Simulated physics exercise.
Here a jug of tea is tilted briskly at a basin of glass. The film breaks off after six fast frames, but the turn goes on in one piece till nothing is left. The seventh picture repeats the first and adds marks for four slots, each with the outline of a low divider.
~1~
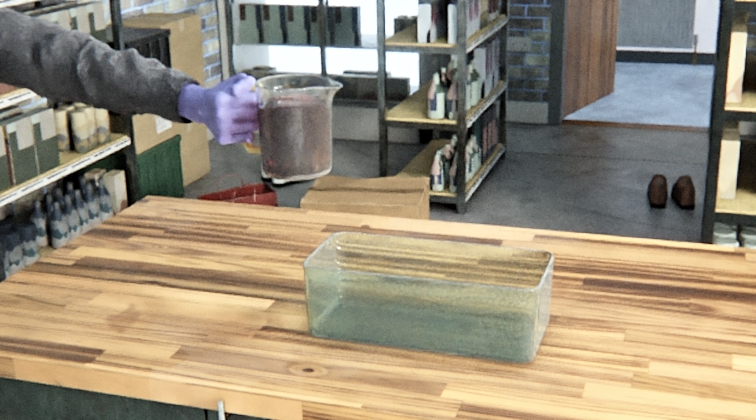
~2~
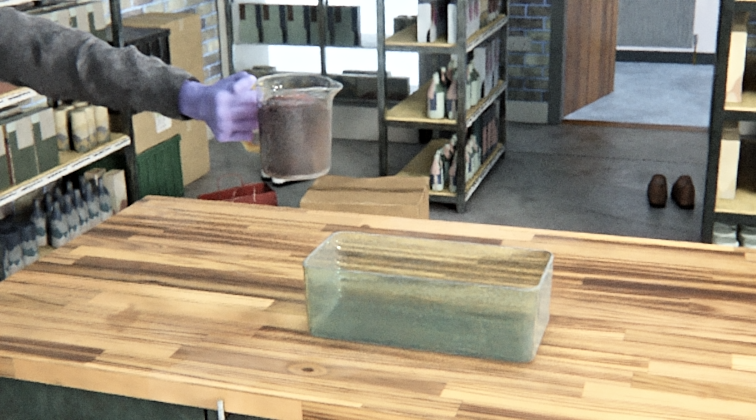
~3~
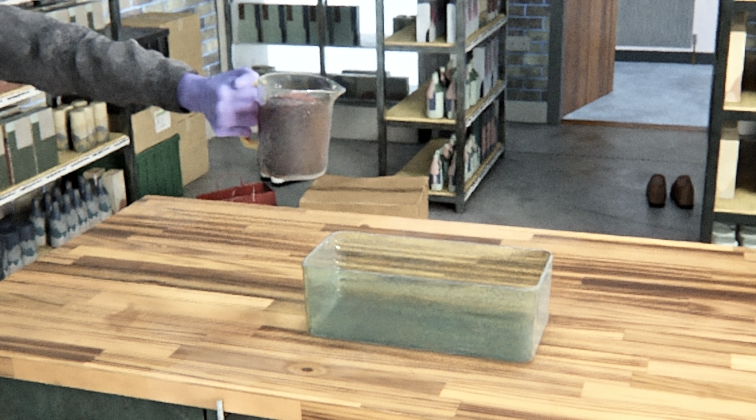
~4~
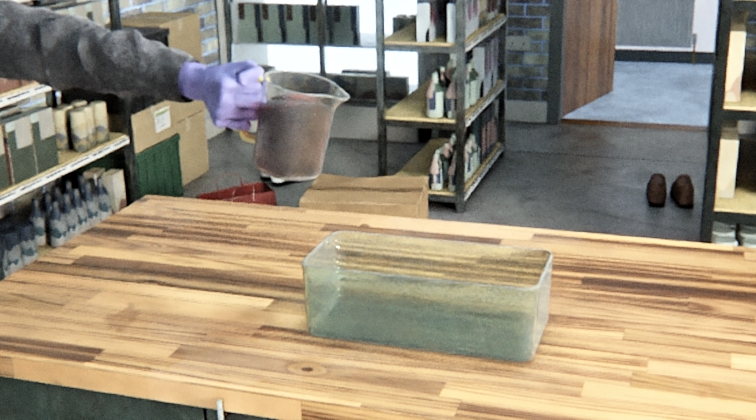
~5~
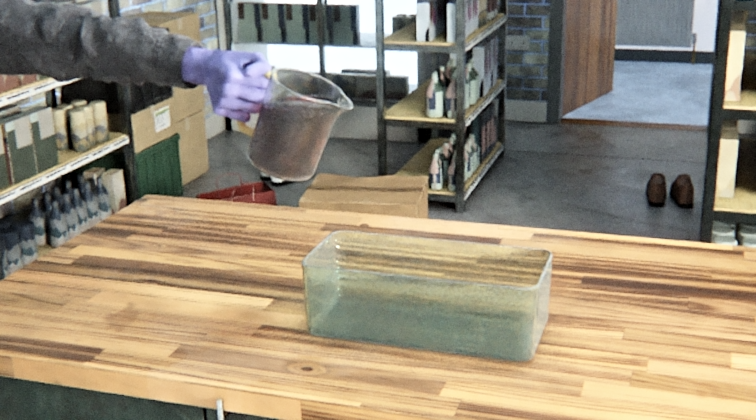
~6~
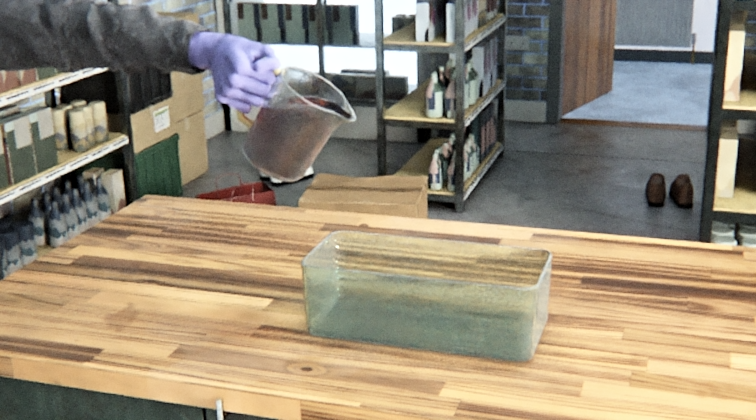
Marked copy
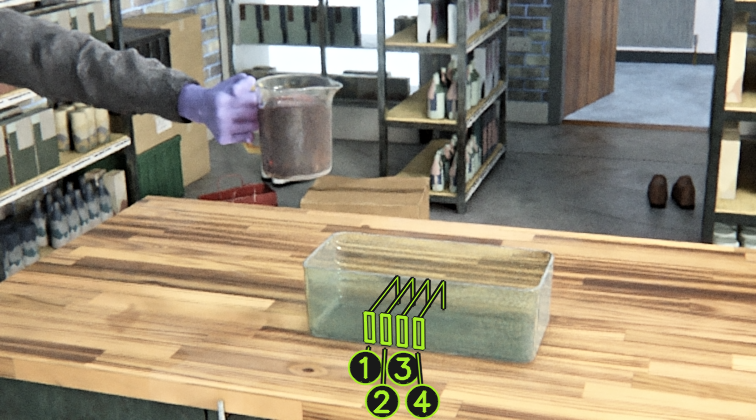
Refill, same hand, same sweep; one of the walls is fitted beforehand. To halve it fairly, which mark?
Best: 2.
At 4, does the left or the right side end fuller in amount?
The left one.
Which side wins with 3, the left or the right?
The left one.
On the marked copy, 1 at (368, 347); 2 at (384, 349); 3 at (401, 351); 4 at (417, 353).
For position 1, about 18 % ends left of the wall and 80 % right of it.
For position 2, about 54 % ends left of the wall and 44 % right of it.
For position 3, about 78 % ends left of the wall and 8 % right of it; 13 % is lost outside.
For position 4, about 87 % ends left of the wall and 6 % right of it; 7 % is lost outside.
